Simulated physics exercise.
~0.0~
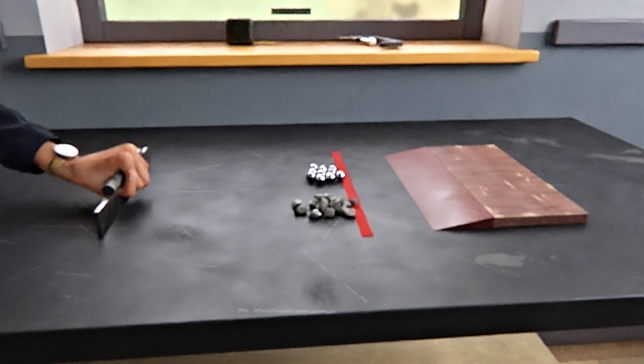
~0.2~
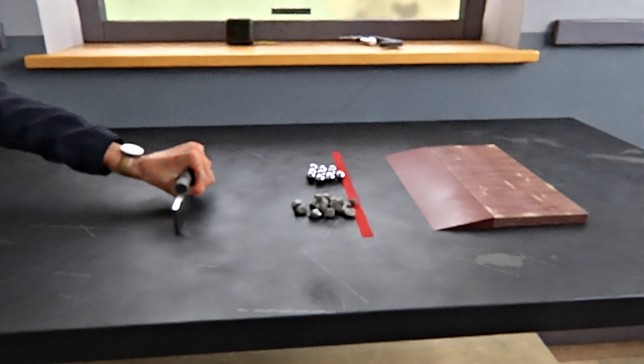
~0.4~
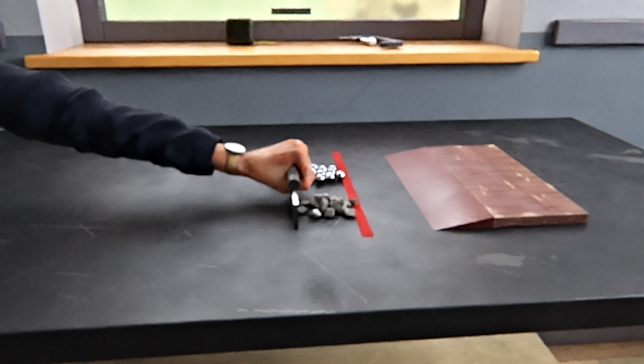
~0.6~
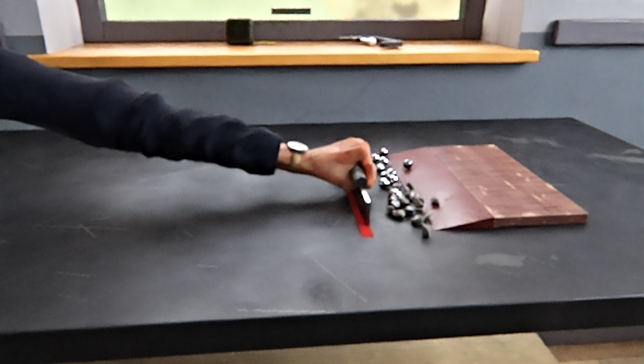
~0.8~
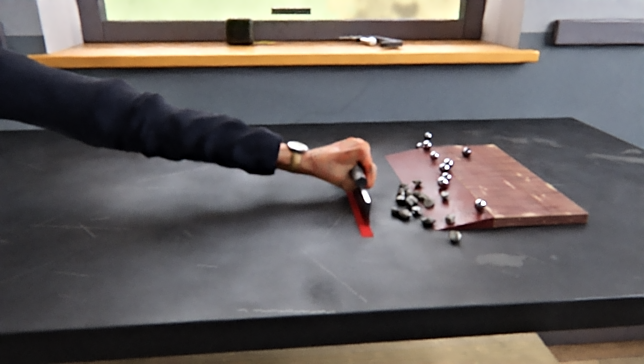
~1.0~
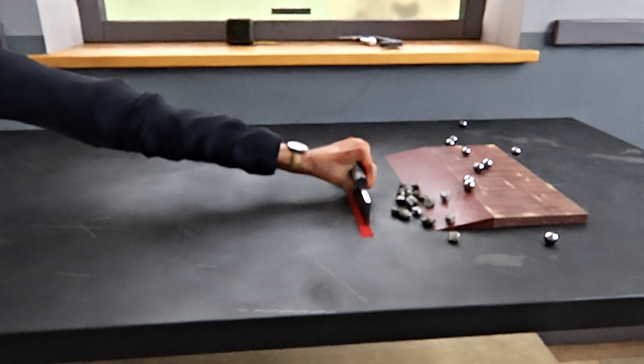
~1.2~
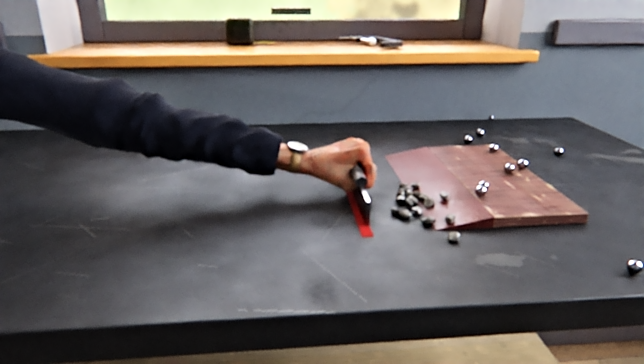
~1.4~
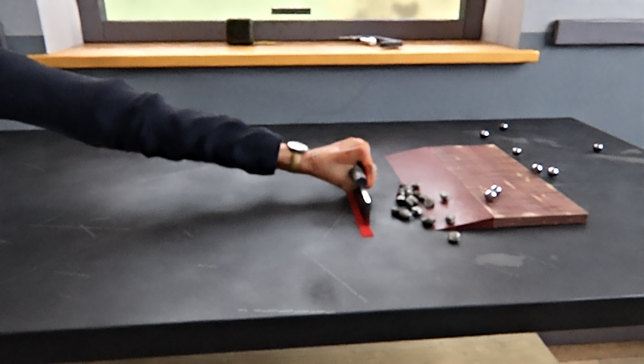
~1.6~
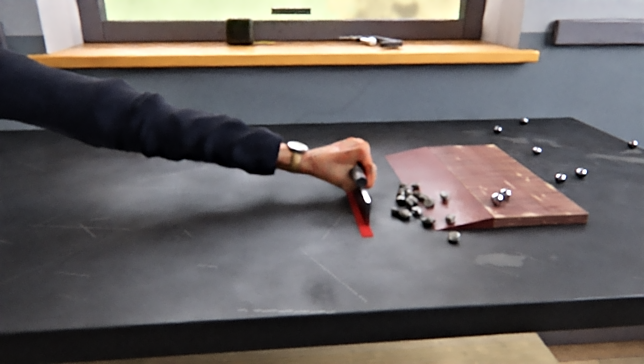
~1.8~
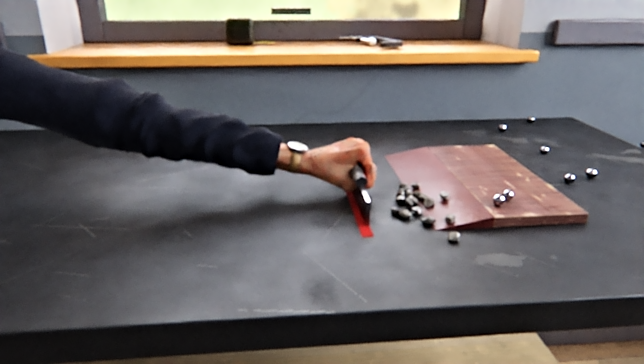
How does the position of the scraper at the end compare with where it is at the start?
At the start the scraper is over on the left part of the table, well away from the heaps. At the end it is farther right, held still at the red tape.
